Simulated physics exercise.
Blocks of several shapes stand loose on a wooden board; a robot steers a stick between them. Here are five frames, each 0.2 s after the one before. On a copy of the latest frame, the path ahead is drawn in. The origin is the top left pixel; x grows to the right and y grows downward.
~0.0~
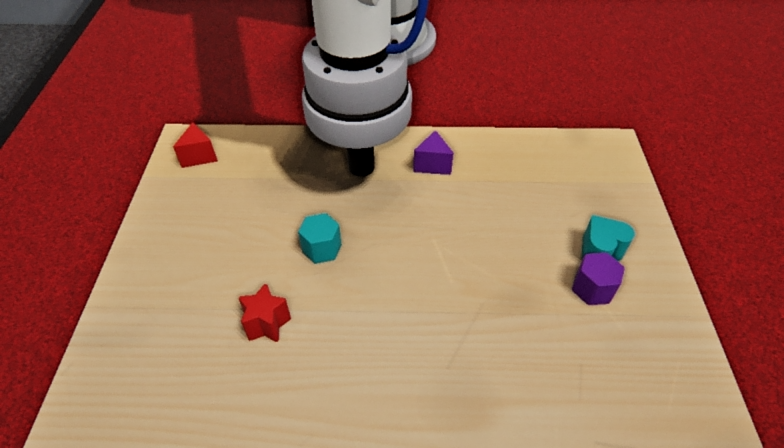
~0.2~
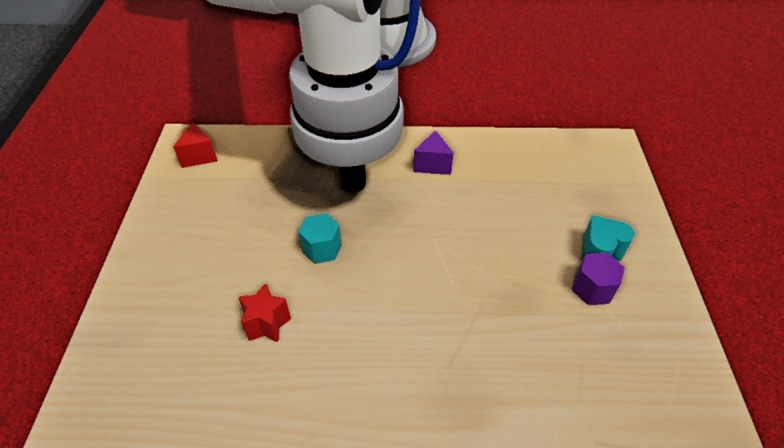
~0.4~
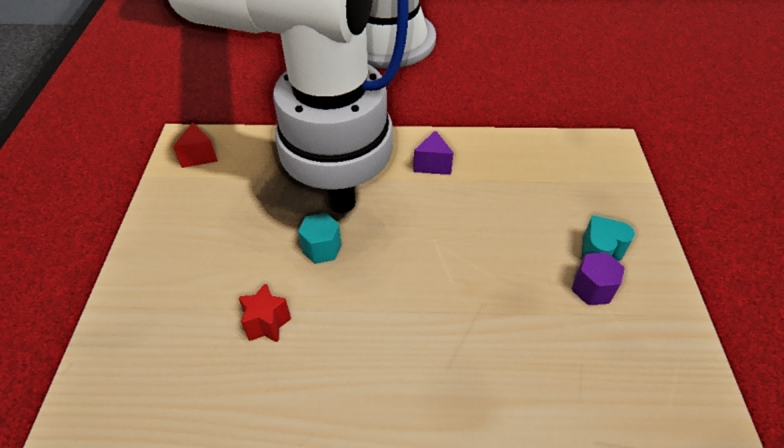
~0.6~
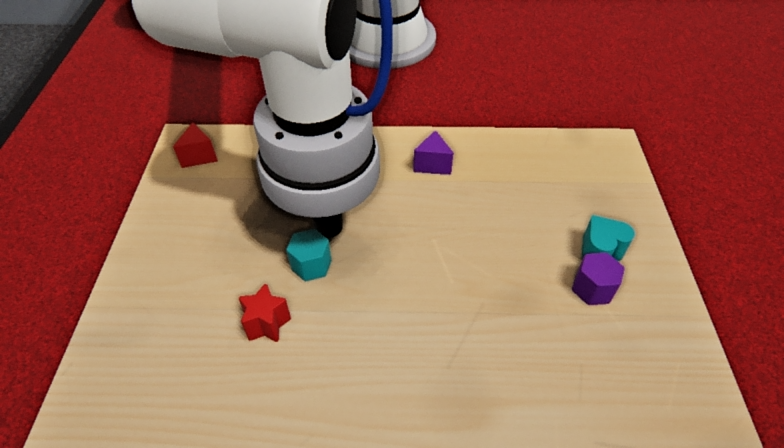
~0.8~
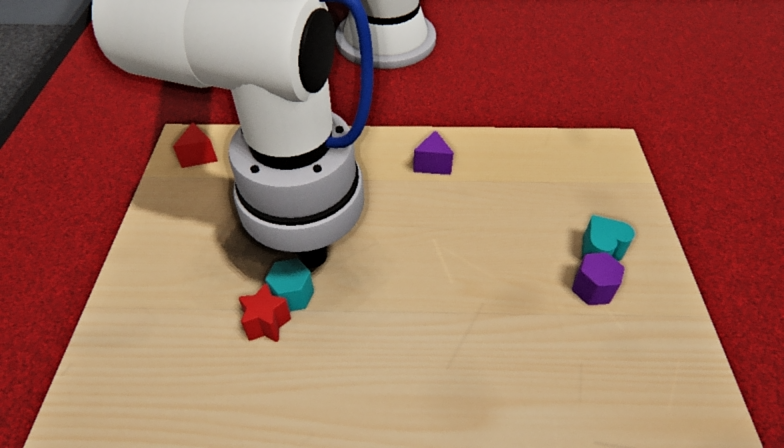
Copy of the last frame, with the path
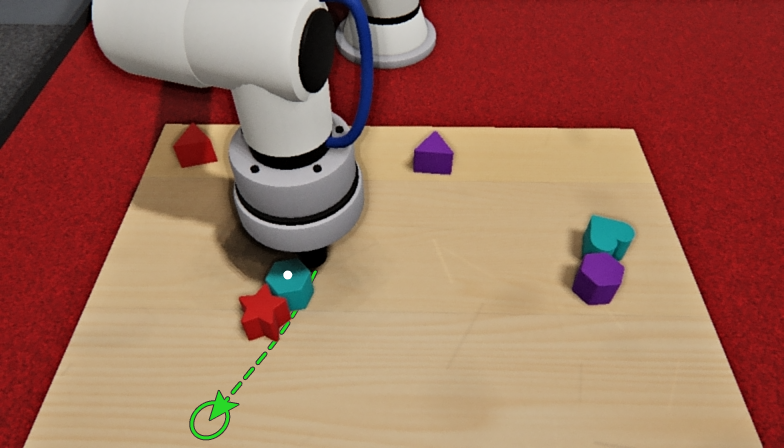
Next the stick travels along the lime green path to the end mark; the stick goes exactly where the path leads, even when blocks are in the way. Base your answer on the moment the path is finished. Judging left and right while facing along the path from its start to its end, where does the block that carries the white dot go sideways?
Sideways shift: Right.
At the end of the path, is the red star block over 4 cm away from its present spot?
Yes - that is the case.
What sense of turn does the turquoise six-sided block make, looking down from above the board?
Short answer: Clockwise.
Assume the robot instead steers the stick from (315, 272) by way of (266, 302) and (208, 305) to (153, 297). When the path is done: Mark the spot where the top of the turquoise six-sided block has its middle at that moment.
Around (221, 321).
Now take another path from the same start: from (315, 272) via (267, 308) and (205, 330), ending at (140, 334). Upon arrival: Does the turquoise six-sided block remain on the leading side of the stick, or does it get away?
Once the path is finished, the turquoise six-sided block lies beside or behind the stick.
The drawn path runs from (315, 272) over (275, 342) to (210, 420); the dot is on the turquoise six-sided block.
On the path given first. One third of the way, stick (287, 305); red star block (218, 349); turquoise six-sided block (253, 323), turned 15° clockwise.
Two thirds of the way, stick (249, 354); red star block (162, 388), turned 30° clockwise; turquoise six-sided block (206, 370), turned 35° clockwise.
At the end, stick (202, 408); red star block (111, 405), turned 65° clockwise; turquoise six-sided block (153, 412), turned 75° clockwise.
